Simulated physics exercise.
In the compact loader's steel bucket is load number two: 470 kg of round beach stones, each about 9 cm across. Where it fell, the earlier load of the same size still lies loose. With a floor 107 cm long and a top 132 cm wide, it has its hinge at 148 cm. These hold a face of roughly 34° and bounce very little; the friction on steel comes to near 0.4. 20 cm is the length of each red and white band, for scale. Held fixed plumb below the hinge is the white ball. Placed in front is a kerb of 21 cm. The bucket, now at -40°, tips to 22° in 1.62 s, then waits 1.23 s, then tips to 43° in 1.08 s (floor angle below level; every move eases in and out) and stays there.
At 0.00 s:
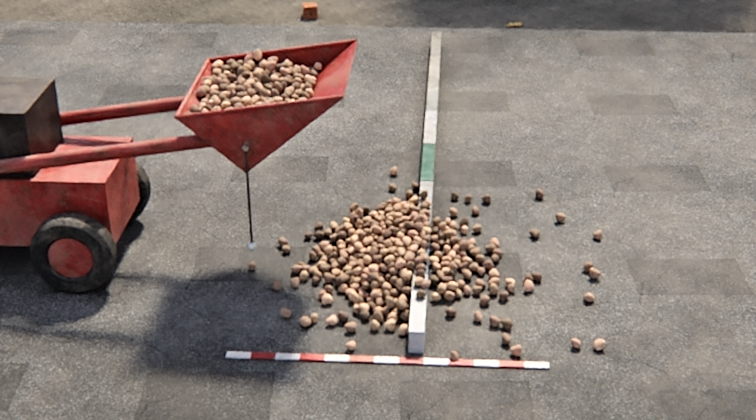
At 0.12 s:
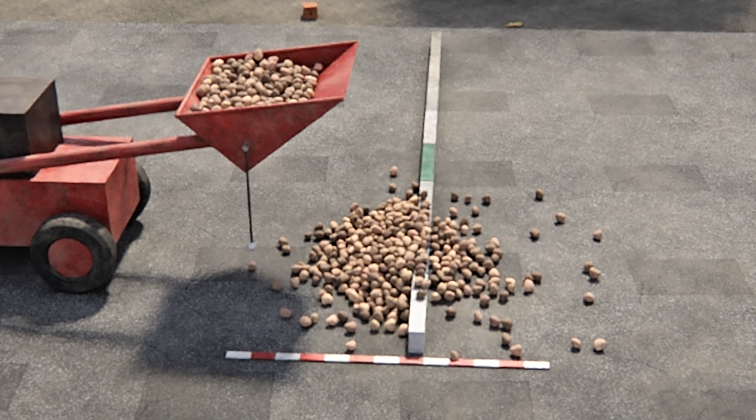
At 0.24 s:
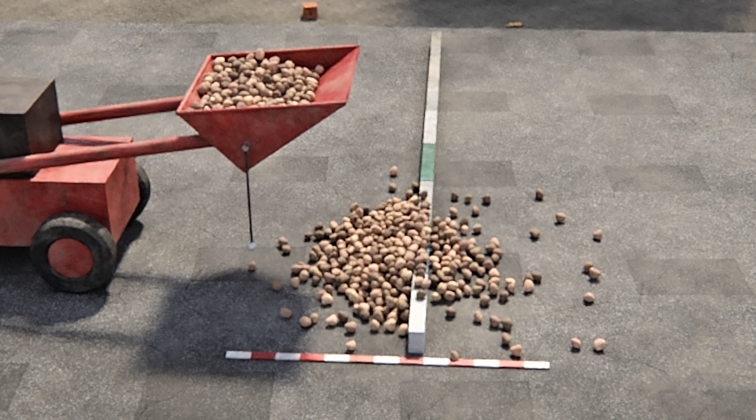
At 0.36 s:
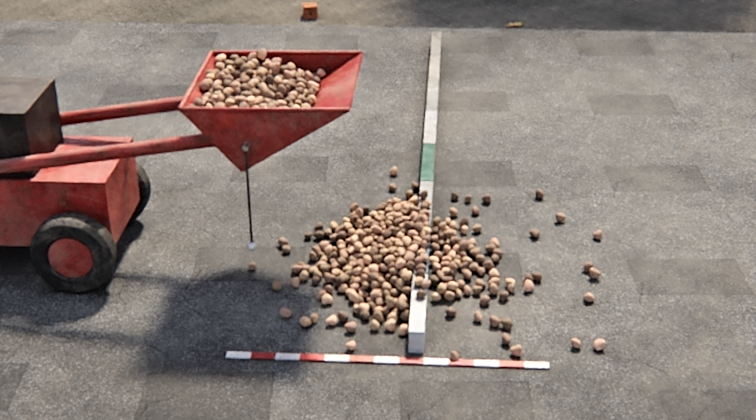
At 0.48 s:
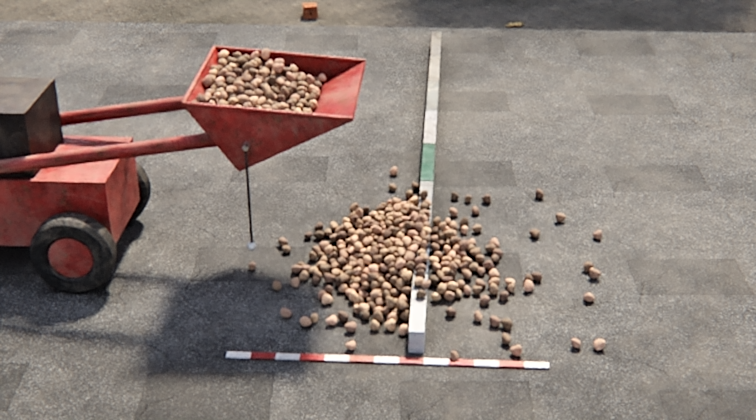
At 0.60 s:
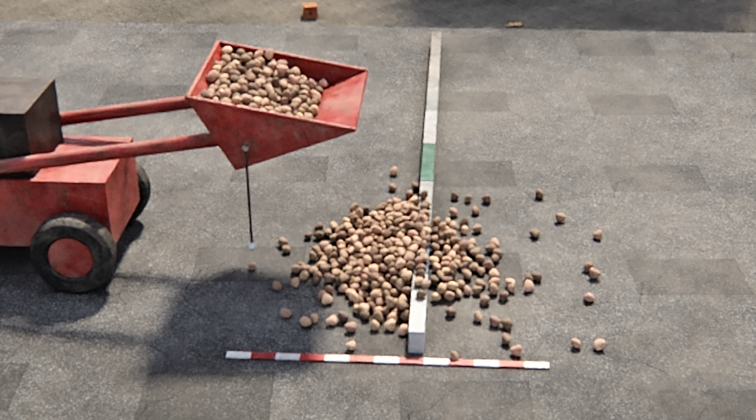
On grey paving, a red loader's raised bucket of brown stones slowly tilting forward beside a loose pile lying across a kerb.
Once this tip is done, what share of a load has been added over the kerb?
About 42 per cent.
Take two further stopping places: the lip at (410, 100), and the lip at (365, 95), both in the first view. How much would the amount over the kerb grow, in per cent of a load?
Near 100 in a hundred first, near 75 in a hundred second.
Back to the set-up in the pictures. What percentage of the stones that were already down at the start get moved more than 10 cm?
About 20 %.
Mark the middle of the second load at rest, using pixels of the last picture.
The middle ends up near (407, 248).
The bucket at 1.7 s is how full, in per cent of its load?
Close to 85 in a hundred.
After 1.2 s the floor is at 13°; in per cent of one load, 100 in the bucket, 81 on this side of the kerb, 19 over the kerb; the foremost stones are at (580, 268).
After 1.7 s the floor is at 22°; in per cent of one load, 85 in the bucket, 96 on this side of the kerb, 19 over the kerb; the foremost stones are at (580, 268).
After 4.4 s the floor is at 43°; in per cent of one load, 0 in the bucket, 139 on this side of the kerb, 61 over the kerb; the foremost stones are at (590, 270).
After 7.2 s the floor is at 43°; in per cent of one load, 0 in the bucket, 139 on this side of the kerb, 61 over the kerb; the foremost stones are at (591, 270). Net gain over the kerb, 42.
